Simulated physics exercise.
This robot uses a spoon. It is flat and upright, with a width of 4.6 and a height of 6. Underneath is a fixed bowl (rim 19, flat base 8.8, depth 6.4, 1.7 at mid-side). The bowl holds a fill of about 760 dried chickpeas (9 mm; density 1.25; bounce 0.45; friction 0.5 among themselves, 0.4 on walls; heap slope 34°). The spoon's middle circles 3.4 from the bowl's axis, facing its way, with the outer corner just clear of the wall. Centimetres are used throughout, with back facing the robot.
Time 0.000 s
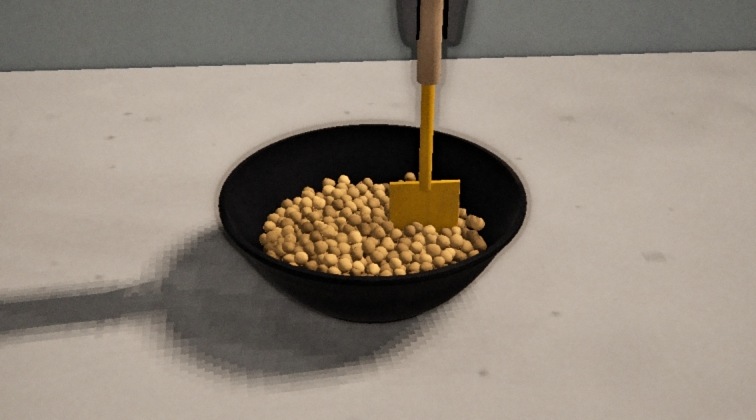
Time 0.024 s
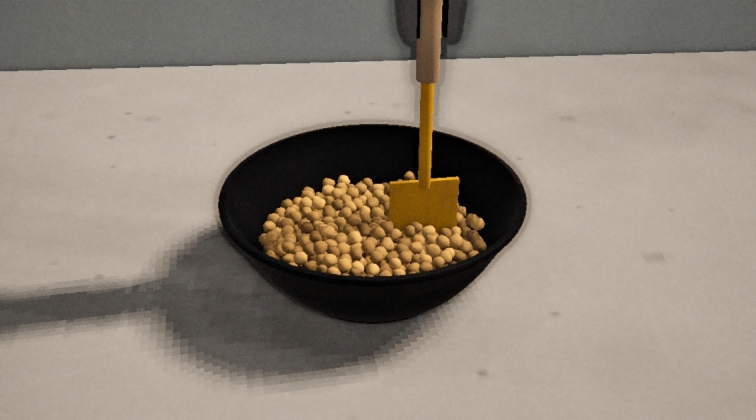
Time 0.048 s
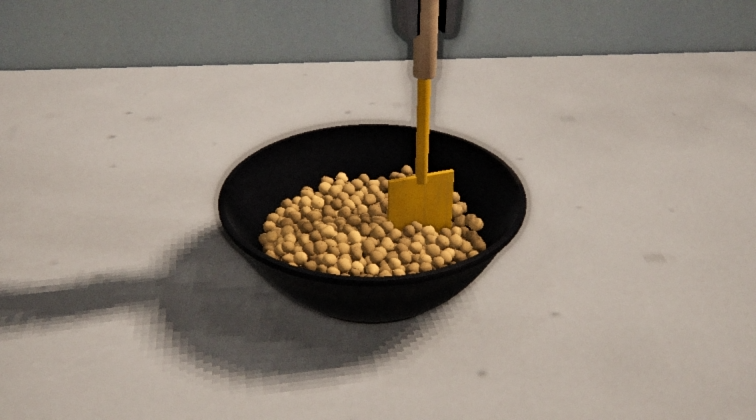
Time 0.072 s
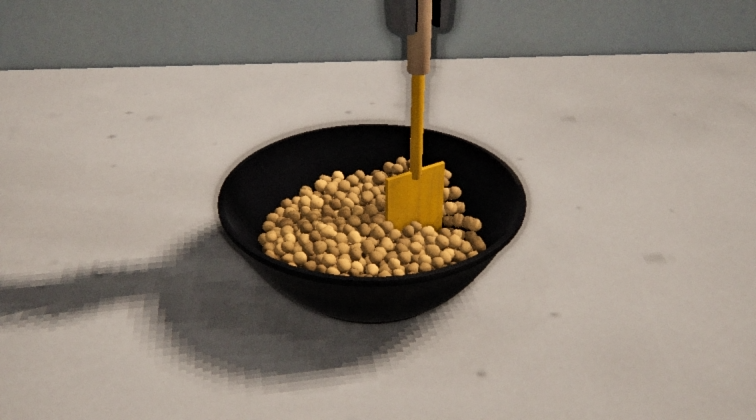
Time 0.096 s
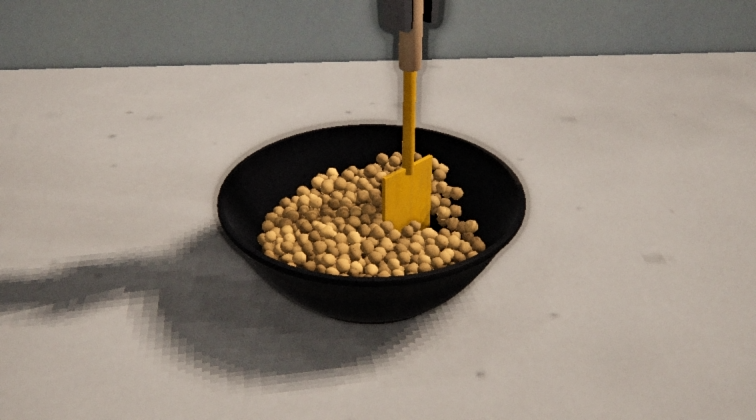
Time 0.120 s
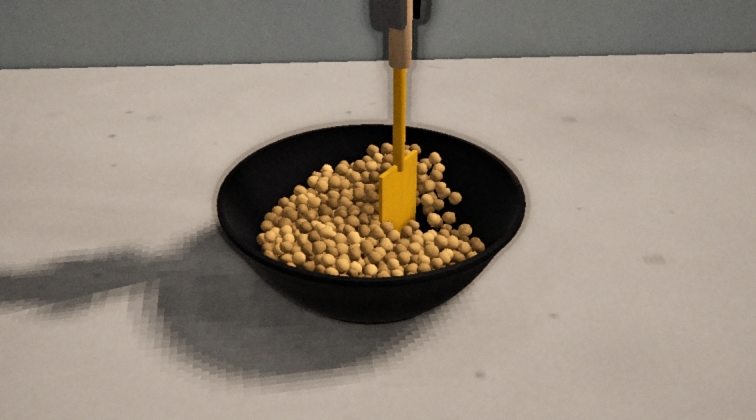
A dark robot gripper at the top grips the pale wooden handle of a yellow, flat-bladed spoon over a pale speckled tabletop, seen from above at an angle. The blade stands in tan dried chickpeas in a wide black bowl, whose shadow stretches left. While the camera stays still, the spoon barely moves, then slides left and slightly back, turning edge-on and pushing chickpeas up behind it.
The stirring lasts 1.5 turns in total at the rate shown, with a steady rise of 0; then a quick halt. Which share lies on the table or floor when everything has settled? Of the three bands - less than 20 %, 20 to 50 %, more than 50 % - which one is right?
The right band is less than 20 %.
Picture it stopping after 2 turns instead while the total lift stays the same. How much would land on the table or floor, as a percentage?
About 5 per cent.
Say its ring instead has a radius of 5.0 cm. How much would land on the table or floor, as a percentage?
That would give close to 20 per cent.
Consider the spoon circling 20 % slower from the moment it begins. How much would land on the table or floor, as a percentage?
Then roughly 0 per cent.
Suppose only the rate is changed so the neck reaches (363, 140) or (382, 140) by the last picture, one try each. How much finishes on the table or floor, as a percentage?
Roughly 30 per cent on the first try and 10 per cent on the second.
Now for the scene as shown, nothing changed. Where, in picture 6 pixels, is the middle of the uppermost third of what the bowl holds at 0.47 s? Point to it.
The upper third is centred close to (366, 260).
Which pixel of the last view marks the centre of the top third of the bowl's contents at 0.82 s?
Somewhere around (364, 177), I think.
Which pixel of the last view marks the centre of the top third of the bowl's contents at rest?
Roughly pixel (300, 246).
After 0.47 s, 244° round, highest piece 8 above the table; 753 in the bowl, 1 on the table or floor, 4 in flight or on the tool.
After 0.82 s, 74° round, highest piece 8 above the table; 749 in the bowl, 9 on the table or floor.
After 1.20 s, 180° round, highest piece 7 above the table; 740 in the bowl, 18 on the table or floor.
After 1.90 s, 180° round, highest piece 7 above the table; 740 in the bowl, 18 on the table or floor.
At rest, 740 in the bowl, 18 on the table or floor. That is 2 % on the table or floor.
